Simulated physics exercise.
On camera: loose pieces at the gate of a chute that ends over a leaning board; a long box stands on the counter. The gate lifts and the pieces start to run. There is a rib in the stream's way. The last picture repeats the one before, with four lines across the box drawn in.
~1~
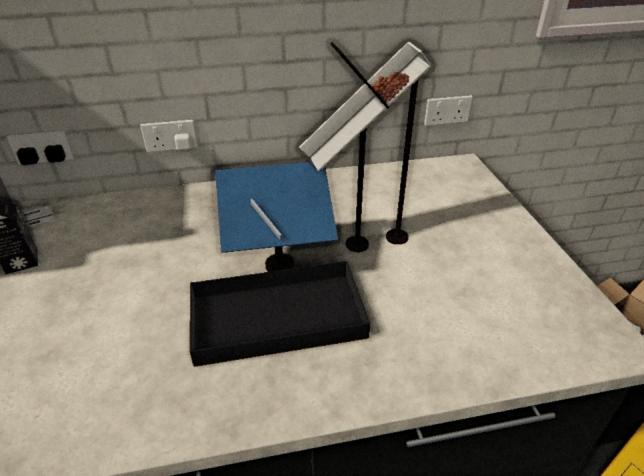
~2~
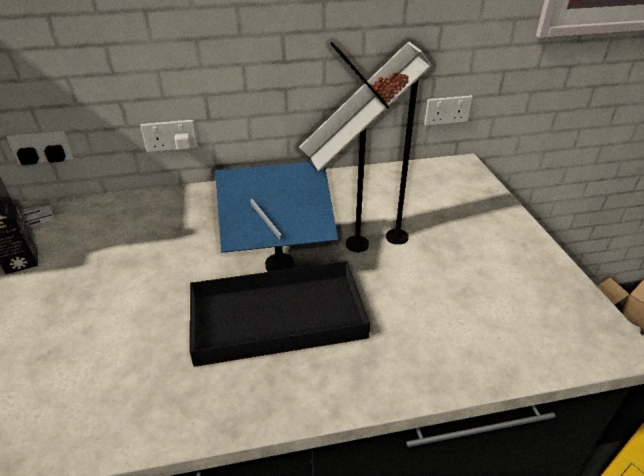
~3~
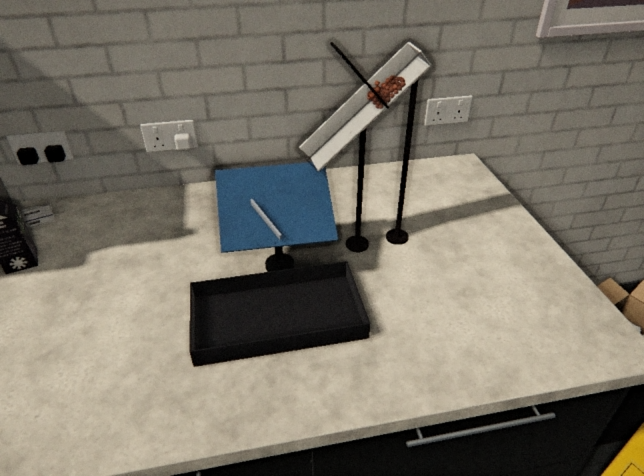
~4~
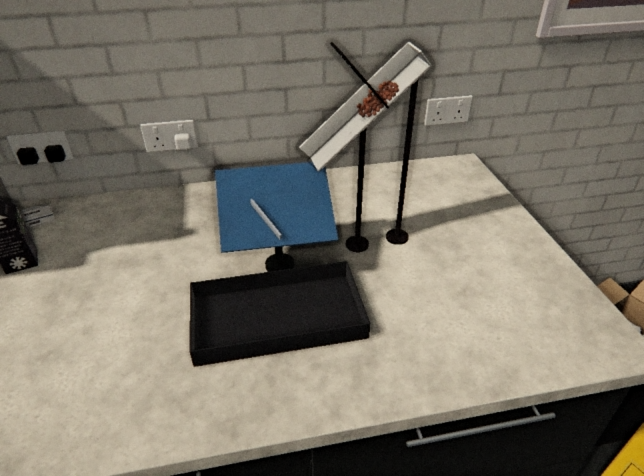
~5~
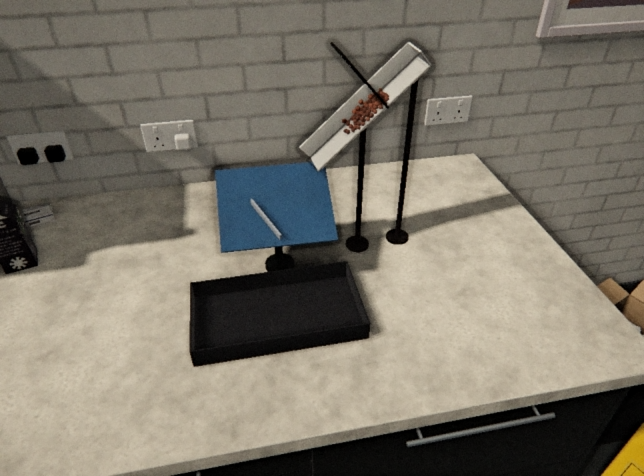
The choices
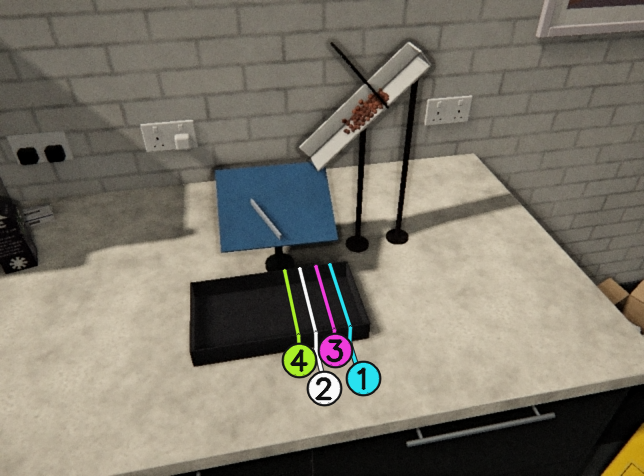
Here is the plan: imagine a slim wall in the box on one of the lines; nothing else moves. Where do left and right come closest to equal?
Choose 2.
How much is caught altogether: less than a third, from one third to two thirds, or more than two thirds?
More than two thirds.
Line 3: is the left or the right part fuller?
More lands on the left.
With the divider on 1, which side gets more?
The left side.
On the marked copy, line 1 crosses the front rim at (350, 326); line 2 crosses the front rim at (315, 332); line 3 crosses the front rim at (334, 329); line 4 crosses the front rim at (298, 335).
For line 1, of what is caught, the whole lot on the left of the divider, none at all on the right.
For line 2, of what is caught, close to half on the left of the divider, close to half on the right.
For line 3, of what is caught, all but a few on the left of the divider, only a few on the right.
For line 4, of what is caught, a small share on the left of the divider, the bulk on the right.
